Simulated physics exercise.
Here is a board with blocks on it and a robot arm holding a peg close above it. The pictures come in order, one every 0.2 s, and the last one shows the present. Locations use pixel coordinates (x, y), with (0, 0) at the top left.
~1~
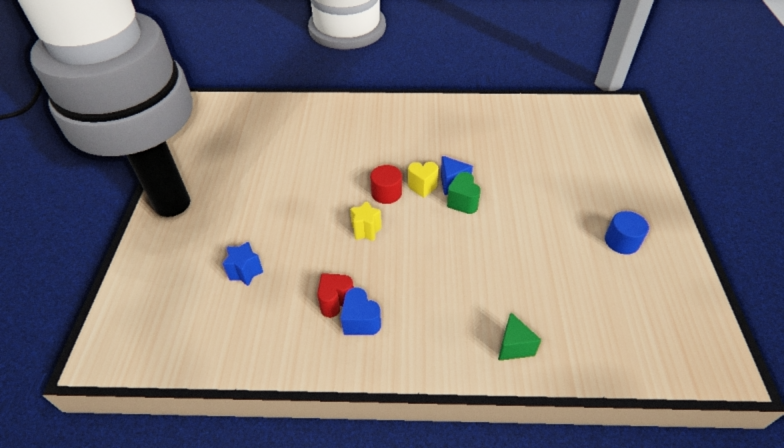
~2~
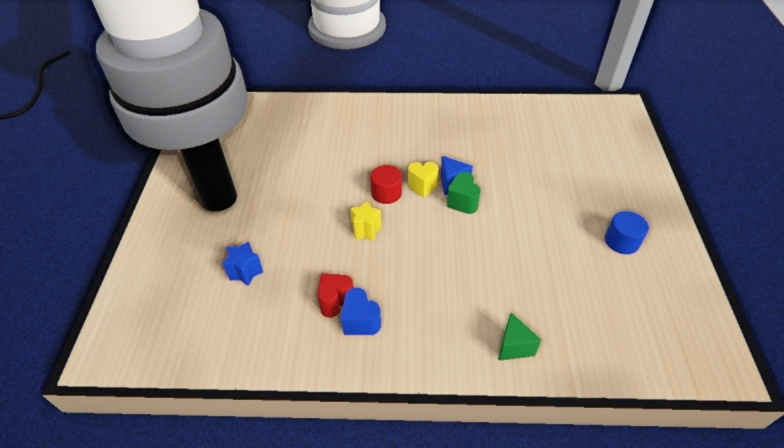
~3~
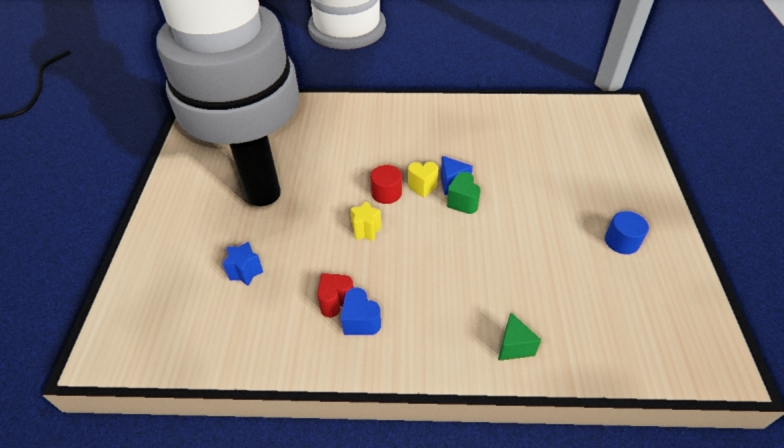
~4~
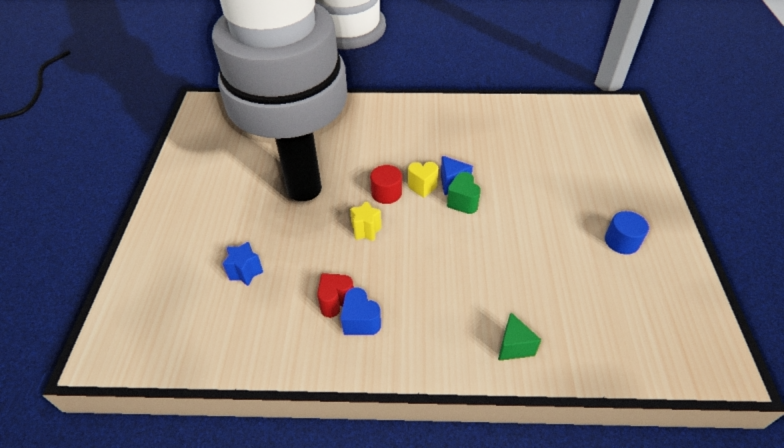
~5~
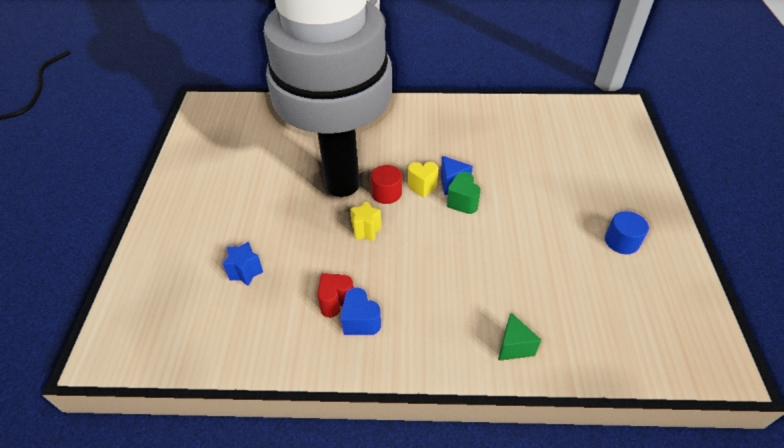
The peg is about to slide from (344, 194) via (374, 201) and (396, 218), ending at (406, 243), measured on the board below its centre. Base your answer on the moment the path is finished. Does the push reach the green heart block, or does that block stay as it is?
At the end, its place is the same.
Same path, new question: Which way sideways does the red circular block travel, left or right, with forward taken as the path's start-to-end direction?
Out to the left.
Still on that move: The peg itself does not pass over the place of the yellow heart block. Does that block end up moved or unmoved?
By the last moment of the path, the yellow heart block has shifted.
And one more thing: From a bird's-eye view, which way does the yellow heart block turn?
Viewed from the top, it goes clockwise.
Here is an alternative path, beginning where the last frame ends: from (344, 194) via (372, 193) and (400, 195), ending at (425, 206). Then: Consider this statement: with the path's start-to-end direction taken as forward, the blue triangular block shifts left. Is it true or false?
True - the claim holds.
What follows on the original path. One third of the way, peg (375, 193); red circular block (406, 174); yellow heart block (430, 167), turned 15° clockwise.
Two thirds of the way, peg (397, 210); red circular block (414, 176); yellow heart block (435, 162), turned 25° clockwise; blue triangular block (461, 164).
At the end, peg (407, 234); red circular block (414, 176); yellow heart block (435, 162), turned 25° clockwise; blue triangular block (461, 164); green heart block unmoved.
